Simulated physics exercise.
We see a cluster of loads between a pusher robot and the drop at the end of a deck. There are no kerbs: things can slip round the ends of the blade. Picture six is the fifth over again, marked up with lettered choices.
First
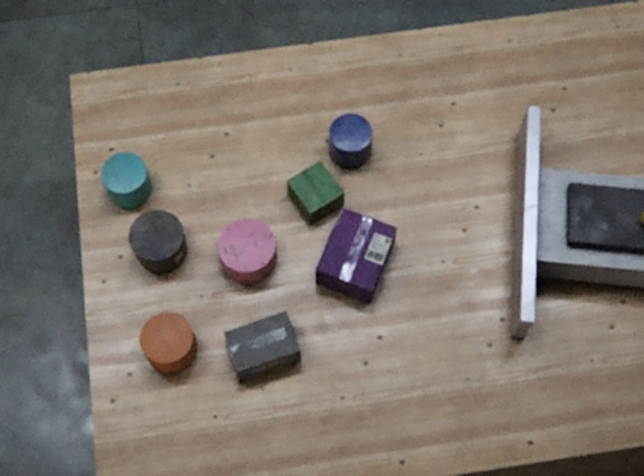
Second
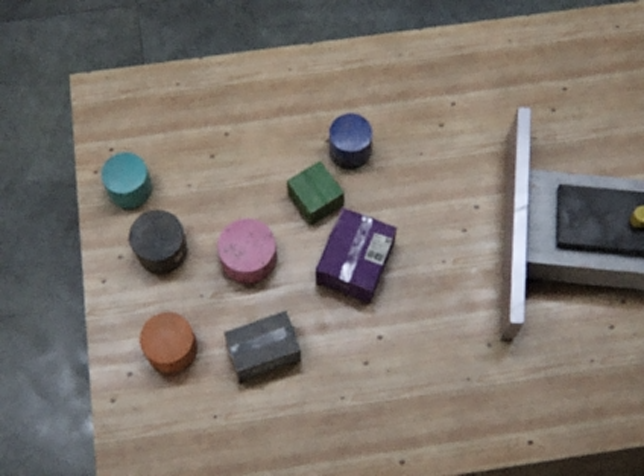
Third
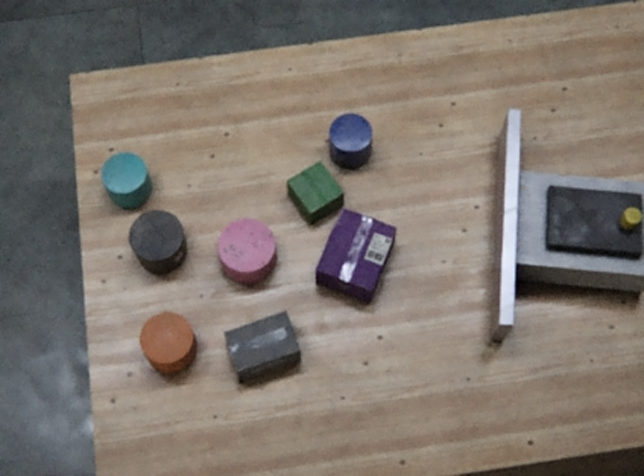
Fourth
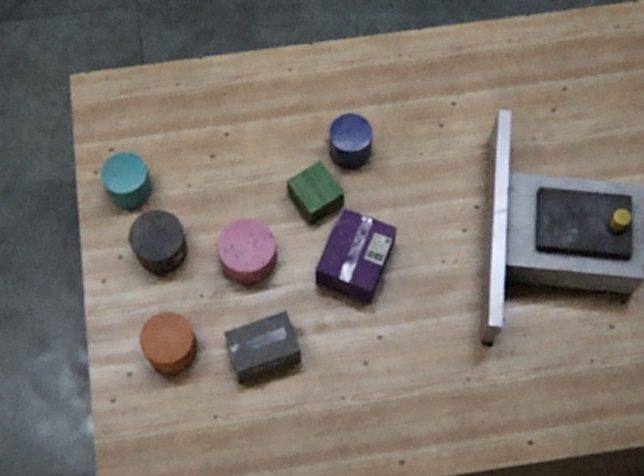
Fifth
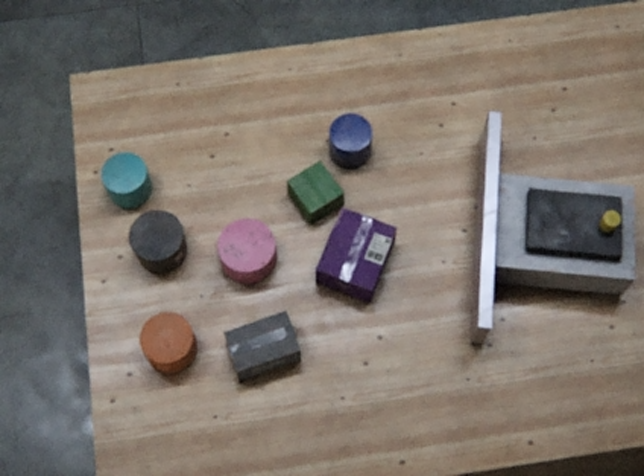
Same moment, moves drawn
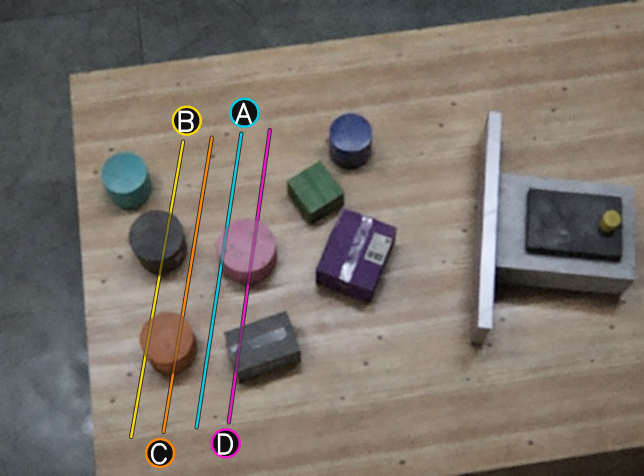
Flat-fronted metal pusher inching left across a wooden deck, while a scattered cluster of coloured blocks and round pieces sits still.
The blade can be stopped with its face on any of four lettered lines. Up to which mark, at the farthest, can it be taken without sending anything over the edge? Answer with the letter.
Line A.
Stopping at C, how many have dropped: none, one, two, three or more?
Two.
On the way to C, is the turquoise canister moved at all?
No.
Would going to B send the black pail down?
Yes.
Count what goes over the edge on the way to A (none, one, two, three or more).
By then, none.
On the marked copy, A at (220, 272); B at (158, 281); C at (189, 276); D at (250, 268).
Following A. Soon after the start, robot (471, 236); purple parcel (350, 256); turquoise canister (127, 181).
Later, robot (374, 250); black pail (150, 241); blue canister (304, 133).
In the end, robot (298, 261); black pail (83, 229); orange canister (114, 342); nothing has fallen.
As for the rest, B drops the black pail, orange canister and pink canister; C drops the black pail and orange canister; D is safe but short.
